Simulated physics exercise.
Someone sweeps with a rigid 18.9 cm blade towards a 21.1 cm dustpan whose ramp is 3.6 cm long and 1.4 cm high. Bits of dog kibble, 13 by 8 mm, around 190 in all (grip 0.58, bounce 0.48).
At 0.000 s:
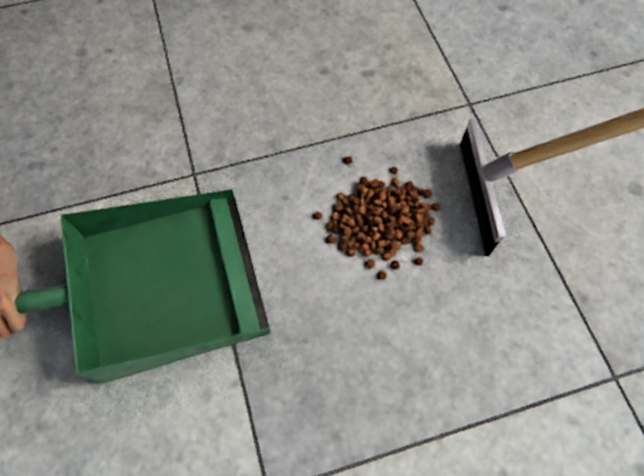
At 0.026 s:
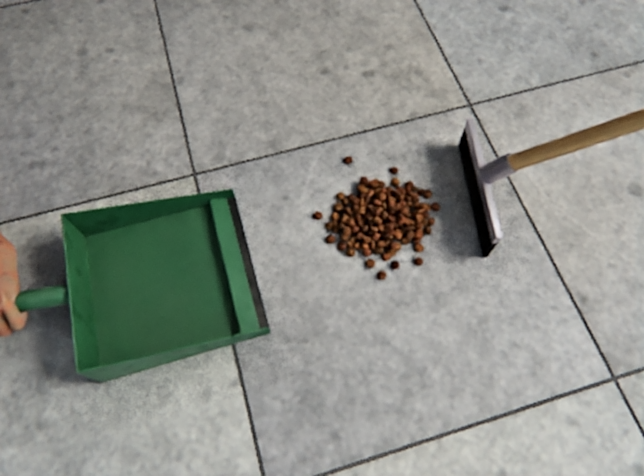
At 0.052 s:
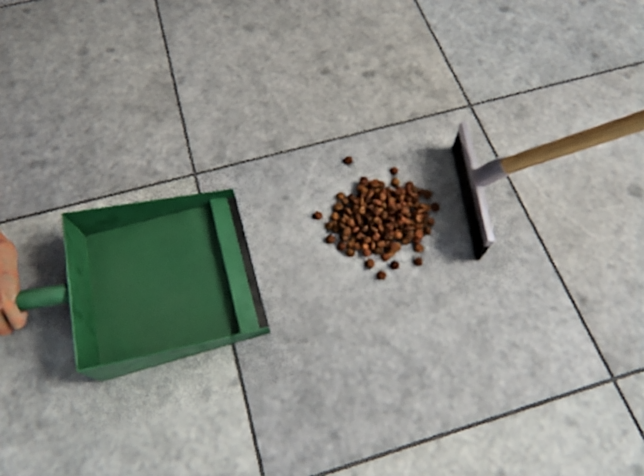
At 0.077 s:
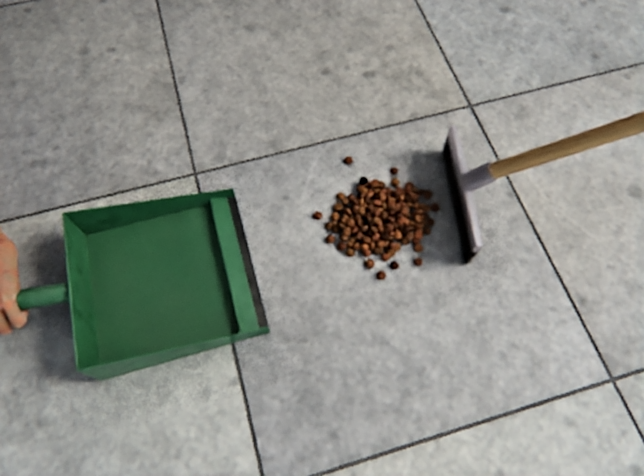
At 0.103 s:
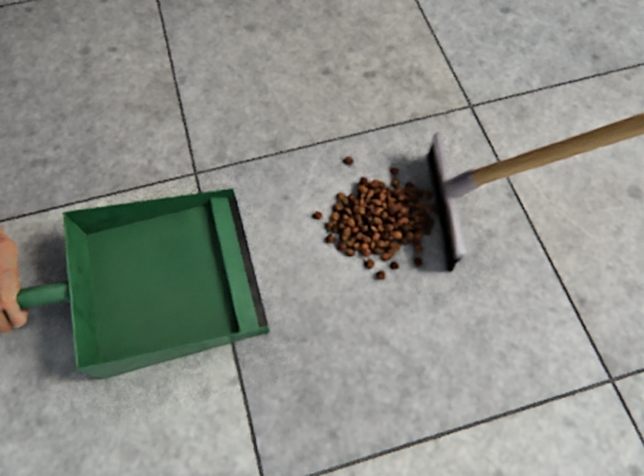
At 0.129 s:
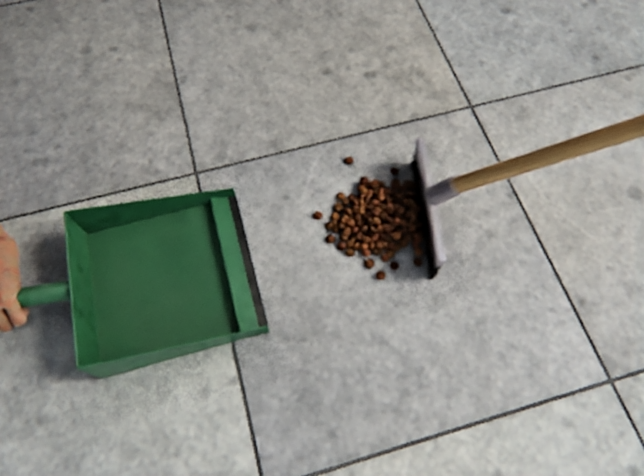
The clip shows a pile of small brown pieces on grey floor tiles, between a green dustpan held still by a hand at left and a wooden-handled blade that slides left and pushes into the pile's right side.
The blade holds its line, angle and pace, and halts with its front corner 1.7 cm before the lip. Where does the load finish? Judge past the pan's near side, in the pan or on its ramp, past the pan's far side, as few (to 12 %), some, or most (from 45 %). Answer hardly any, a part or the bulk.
Near side hardly any, pan a part, far side a part.
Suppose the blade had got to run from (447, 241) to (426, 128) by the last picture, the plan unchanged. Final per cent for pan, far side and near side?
Pan 35, far 20, near 0.
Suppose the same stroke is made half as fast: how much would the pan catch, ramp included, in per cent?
Then about 20 per cent.
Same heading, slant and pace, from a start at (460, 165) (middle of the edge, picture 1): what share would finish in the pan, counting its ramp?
About 45 per cent.
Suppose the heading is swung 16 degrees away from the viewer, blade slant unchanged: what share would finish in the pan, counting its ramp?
Then about 40 per cent.
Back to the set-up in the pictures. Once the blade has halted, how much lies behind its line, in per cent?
Some 5 per cent.
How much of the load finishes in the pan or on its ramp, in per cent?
Roughly 35 per cent.
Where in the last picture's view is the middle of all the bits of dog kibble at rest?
Near (250, 241).
After 0.24 s, middle of the blade 13 cm from the lip; 0 % over the lip, far side 5 %, near side 0 %.
After 0.32 s, middle of the blade 6 cm from the lip; 0 % over the lip, far side 10 %, near side 0 %.
After 0.53 s, middle of the blade 4 cm from the lip; 35 % over the lip, far side 15 %, near side 0 %.
By 1.2 s all is still; near side 0 %, pan 35 %, far side 15 %, in front of the lip or behind the blade 50 %.
